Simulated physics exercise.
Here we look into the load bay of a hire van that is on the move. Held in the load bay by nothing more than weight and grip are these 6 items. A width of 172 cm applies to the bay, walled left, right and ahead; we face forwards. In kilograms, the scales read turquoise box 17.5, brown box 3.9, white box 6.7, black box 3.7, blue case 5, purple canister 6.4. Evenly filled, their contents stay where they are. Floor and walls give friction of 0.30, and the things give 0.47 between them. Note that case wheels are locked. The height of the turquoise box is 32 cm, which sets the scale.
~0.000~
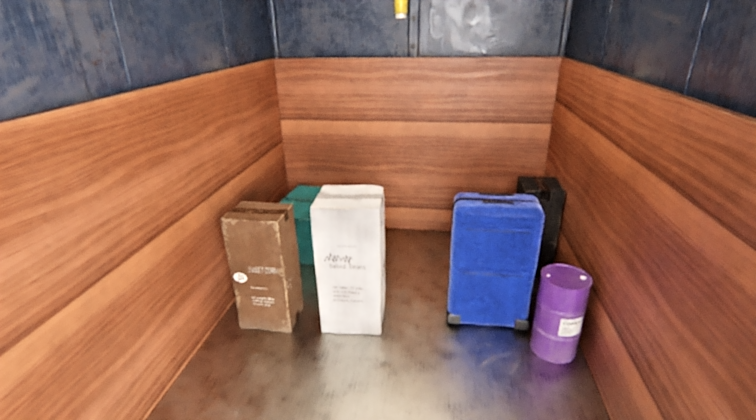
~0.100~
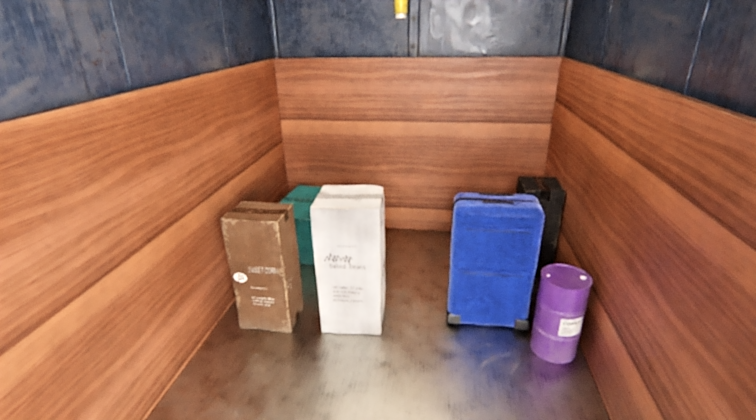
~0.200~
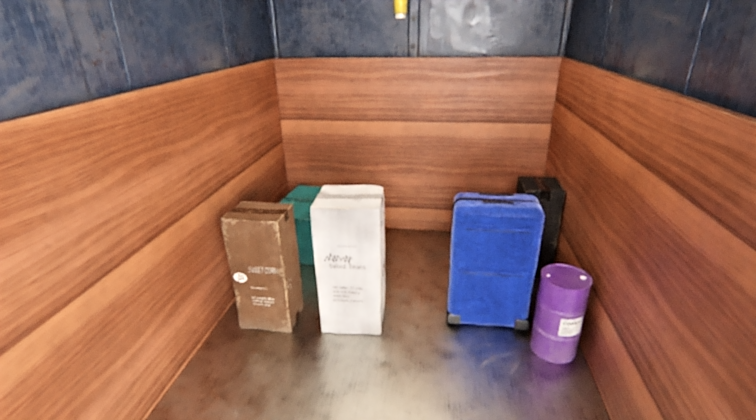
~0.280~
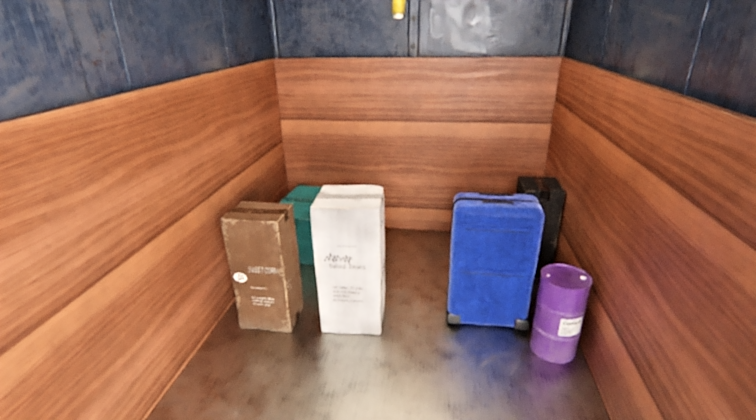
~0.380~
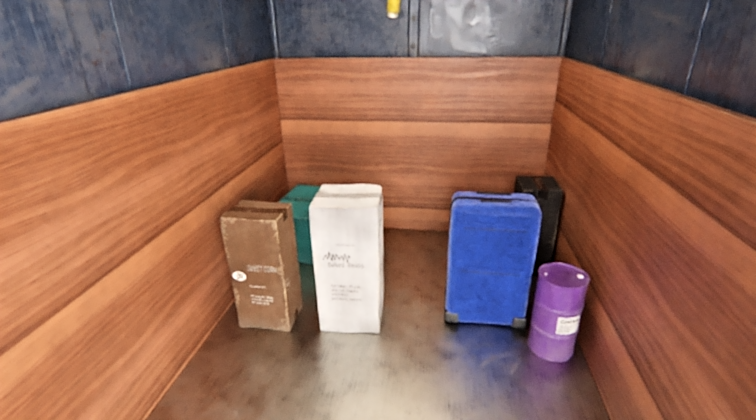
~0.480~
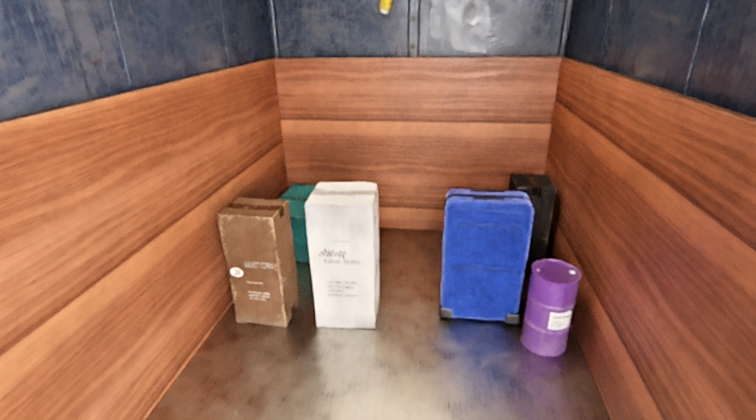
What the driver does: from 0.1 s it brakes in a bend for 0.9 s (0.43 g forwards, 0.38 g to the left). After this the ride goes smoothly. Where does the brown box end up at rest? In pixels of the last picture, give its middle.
Near (262, 240).
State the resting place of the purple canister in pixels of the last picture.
It settles somewhere near (430, 237).
By 0.68 s, push 0.43 g forwards, 0.38 g left; brown box 20 cm from its spot near (253, 250); black box 21 cm from its spot; white box 21 cm from its spot.
By 0.78 s, push 0.38 g forwards, 0.33 g left; brown box 25 cm from its spot near (258, 244); blue case 33 cm from its spot; black box 34 cm from its spot.
By 1.08 s, no push; brown box 30 cm from its spot near (262, 240); purple canister tilted 4°; black box 48 cm from its spot.
When it is over (1.8 s), not toppled but over 15 cm from the start, brown box, white box, black box, blue case and purple canister; the last one within 15 cm of the start. In the last view, brown box near (262, 240).
